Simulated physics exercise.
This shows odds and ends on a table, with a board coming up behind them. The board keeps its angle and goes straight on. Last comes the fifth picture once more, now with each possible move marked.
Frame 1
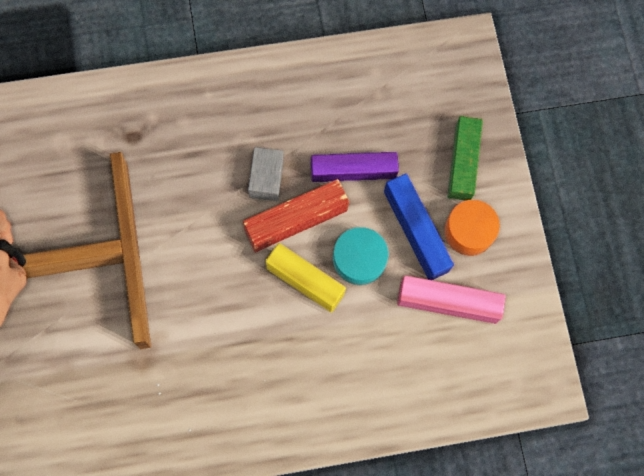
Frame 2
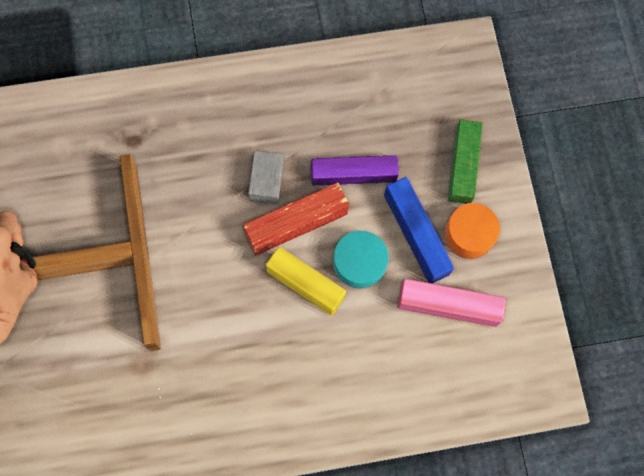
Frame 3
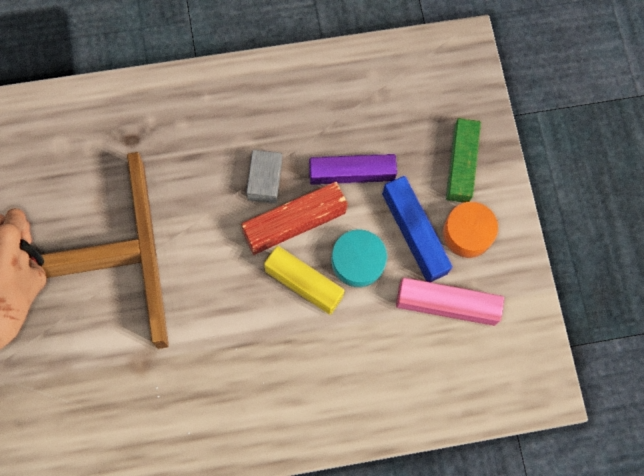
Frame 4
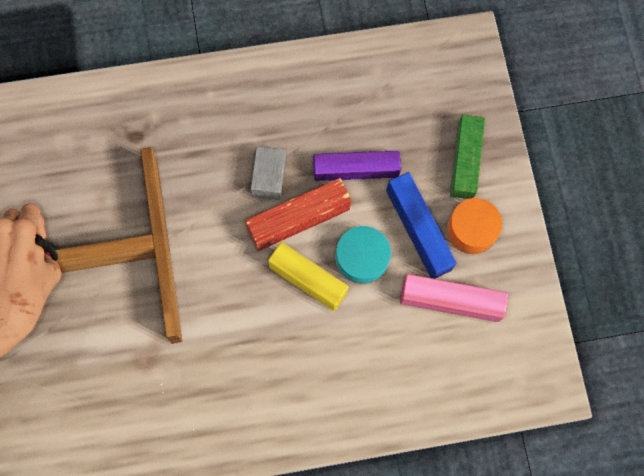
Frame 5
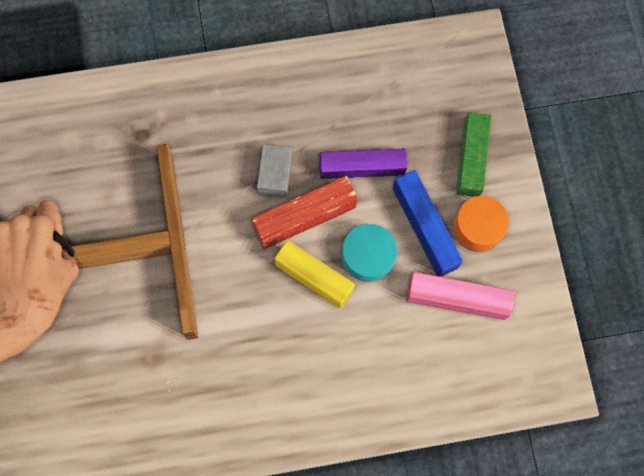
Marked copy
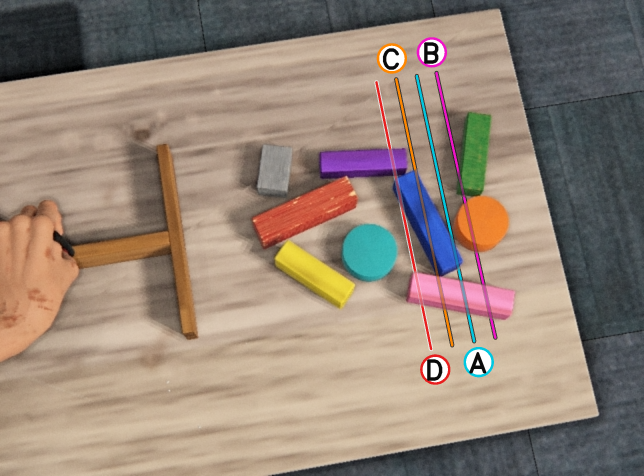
A hand sliding a wooden T-shaped board slowly right across a table towards scattered colourful blocks, without touching them.
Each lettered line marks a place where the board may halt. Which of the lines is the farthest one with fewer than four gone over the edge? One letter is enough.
No fourth one falls up to B.
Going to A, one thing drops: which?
The orange tin.
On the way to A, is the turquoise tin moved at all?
Yes.
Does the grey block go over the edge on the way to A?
No.
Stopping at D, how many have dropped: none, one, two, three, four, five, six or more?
In all, none.
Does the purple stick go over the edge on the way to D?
No.
On the marked copy, A at (444, 204); B at (465, 201); C at (423, 207); D at (403, 211).
With B. Early on, board (282, 219); grey block (293, 167); yellow stick (331, 278).
Further on, board (386, 202); orange tin (520, 224); green bar (492, 153).
At the end, board (466, 189); orange tin over the edge; blue stick over the edge; three fallen.
As for the rest, A is within the limit but short; C is within the limit but short; D is within the limit but short.
